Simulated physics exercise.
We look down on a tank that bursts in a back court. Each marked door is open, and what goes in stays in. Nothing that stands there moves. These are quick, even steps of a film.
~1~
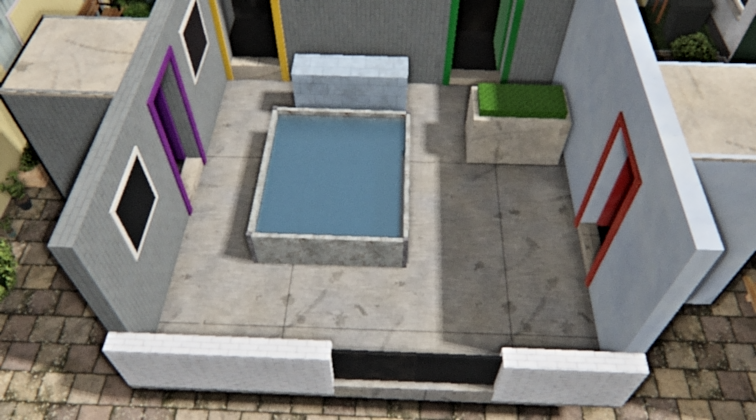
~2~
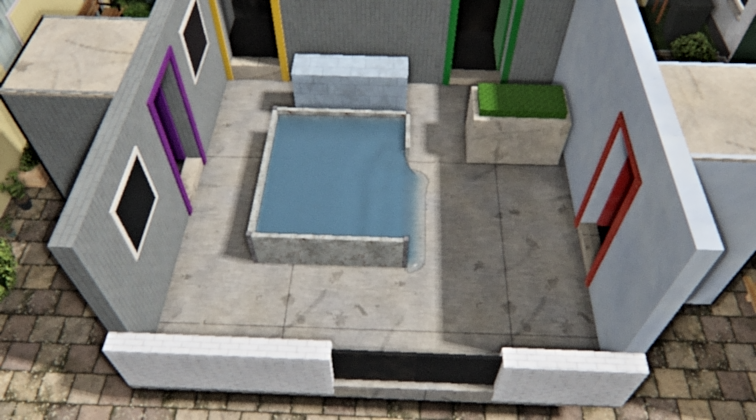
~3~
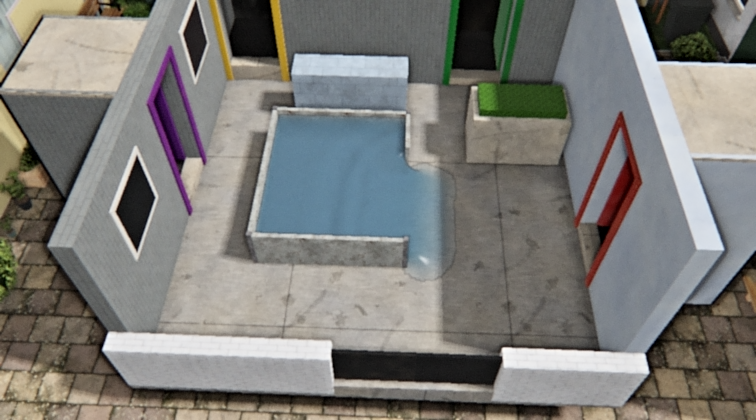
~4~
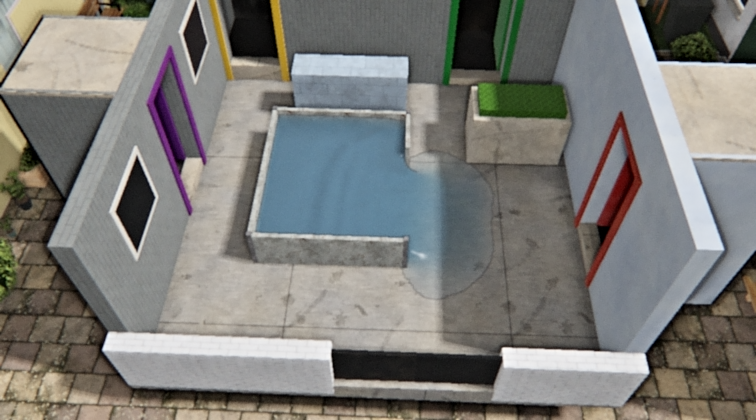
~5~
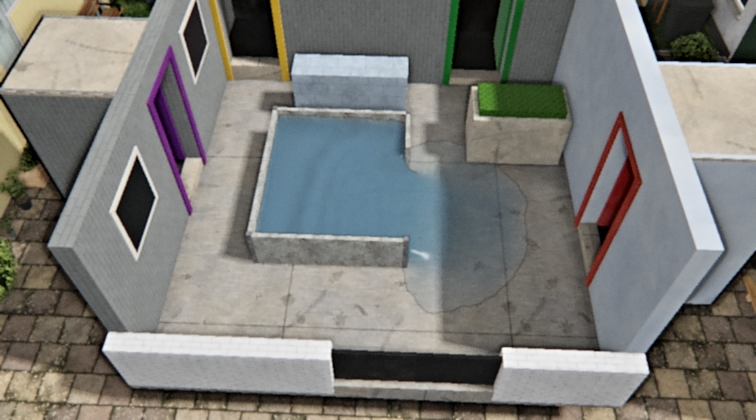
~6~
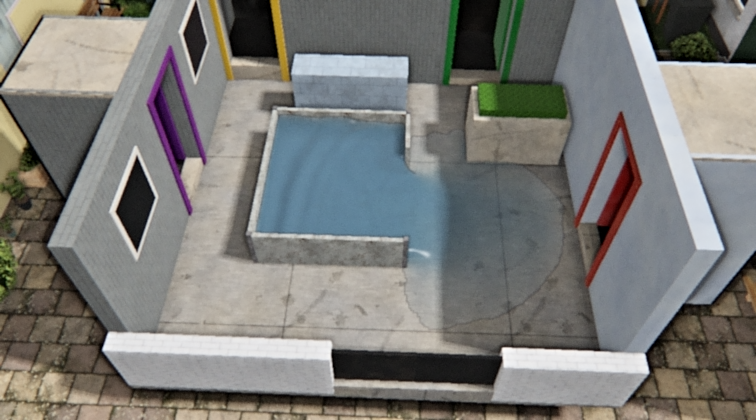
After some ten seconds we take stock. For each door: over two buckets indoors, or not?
One by one: The green door holds within the limit; the purple door holds within the limit; the yellow door holds within the limit; the red door floods.
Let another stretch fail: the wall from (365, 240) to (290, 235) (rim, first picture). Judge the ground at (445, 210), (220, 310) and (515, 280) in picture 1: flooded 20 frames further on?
In turn: Free of water, awash, under water.
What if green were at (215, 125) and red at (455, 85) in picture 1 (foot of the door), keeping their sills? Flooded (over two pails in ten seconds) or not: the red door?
In short: Red door takes less.
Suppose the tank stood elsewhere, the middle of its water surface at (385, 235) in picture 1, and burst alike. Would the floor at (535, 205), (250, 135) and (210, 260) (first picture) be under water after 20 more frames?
In turn: Awash, not flooded, free of water.
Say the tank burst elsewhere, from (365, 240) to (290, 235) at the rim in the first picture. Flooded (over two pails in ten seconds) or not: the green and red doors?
Green holds; red lets less in.
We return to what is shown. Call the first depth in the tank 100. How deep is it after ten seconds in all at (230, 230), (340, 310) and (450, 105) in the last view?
About 16, 10 and 8 per cent.
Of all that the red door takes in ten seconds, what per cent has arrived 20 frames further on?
Close to 85 %.
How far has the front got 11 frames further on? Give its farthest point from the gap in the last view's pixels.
Around (550, 88).
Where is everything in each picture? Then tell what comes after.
In the first frame, still water in the water tank at (335, 172).
In the second frame, the front is at (414, 173), out from the gap at (404, 209).
In the third frame, water pours out at (404, 211) and has run to (444, 174).
In the fourth frame, the front is at (479, 178), out from the gap at (404, 211).
In the fifth frame, the front is at (519, 197), out from the gap at (404, 211).
In the sixth frame, water pours out at (404, 211) and has run to (556, 204).
A moment on, water covers 30 % of the floor; the green door not reached, the purple door not reached, the yellow door not reached, the red door under two buckets in.
Next, water covers 40 % of the floor; the green door wet at the sill, nothing in, the purple door not reached, the yellow door not reached, the red door far over two buckets in.
Then, water covers 50 % of the floor; the green door wet at the sill, nothing in, the purple door not reached, the yellow door not reached, the red door far over two buckets in.
Later, water covers 85 % of the floor; the green door wet at the sill, nothing in, the purple door wet at the sill, nothing in, the yellow door not reached, the red door far over two buckets in.
In the end, water covers 95 % of the floor; the green door wet at the sill, nothing in, the purple door wet at the sill, nothing in, the yellow door wet at the sill, nothing in, the red door far over two buckets in.
